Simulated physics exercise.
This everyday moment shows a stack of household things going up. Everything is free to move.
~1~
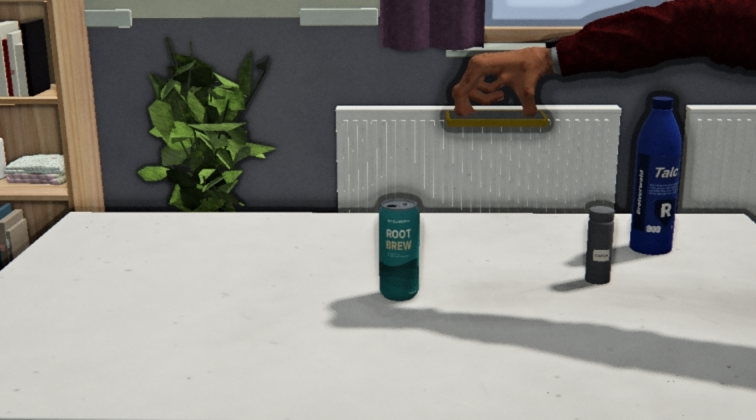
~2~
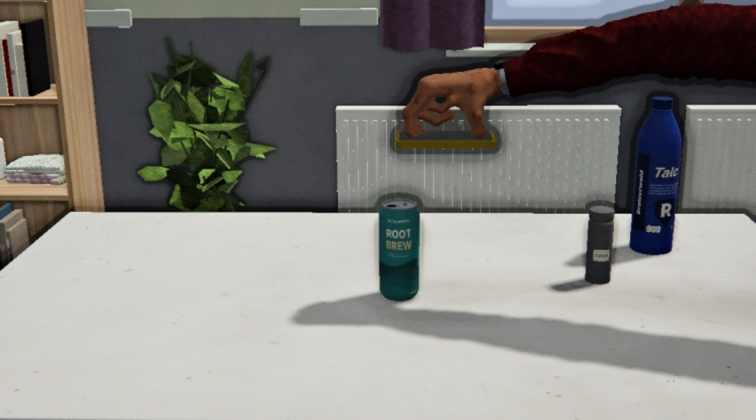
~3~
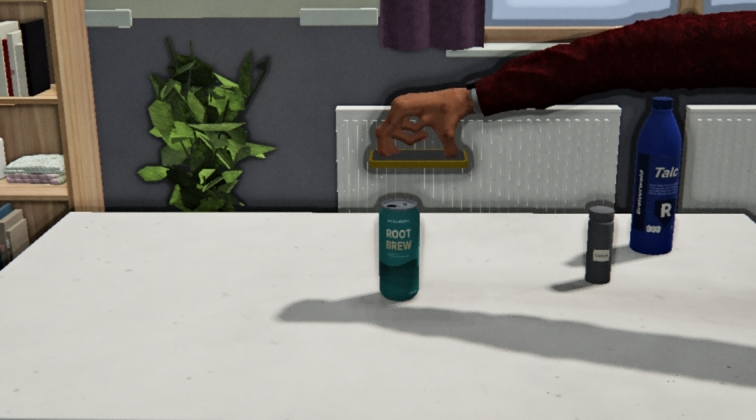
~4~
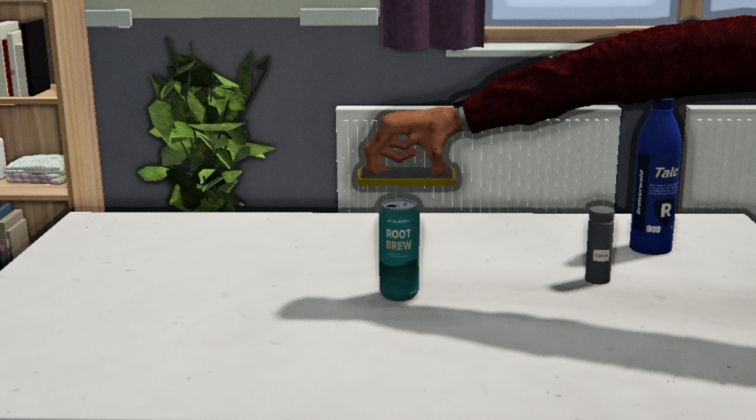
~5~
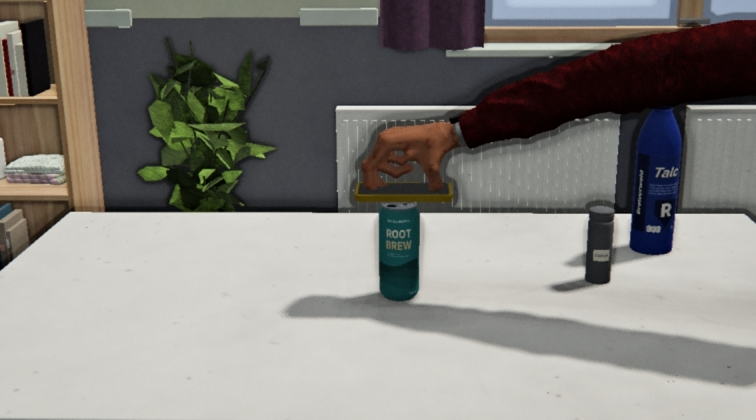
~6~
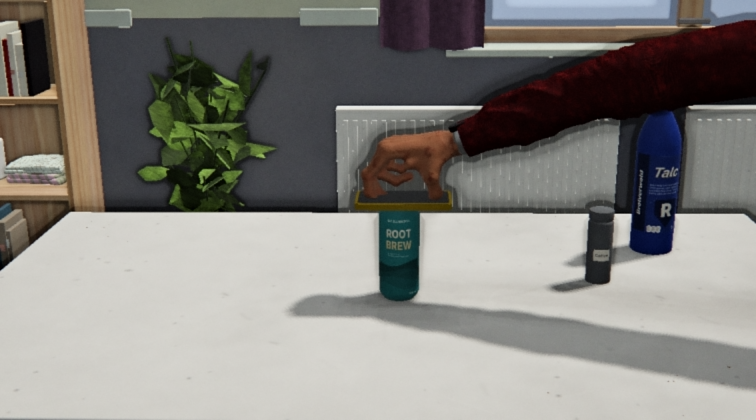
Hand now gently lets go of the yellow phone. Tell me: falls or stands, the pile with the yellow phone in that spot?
Stands.
Then, 0.20 s later than the last frame, all is still.
Then, 0.60 s later than the last frame, yellow phone resting near (404, 201).
When it is over, all 4 as before. End places, in pixels of the last picture, yellow phone near (404, 201). The pile keeps its balance.
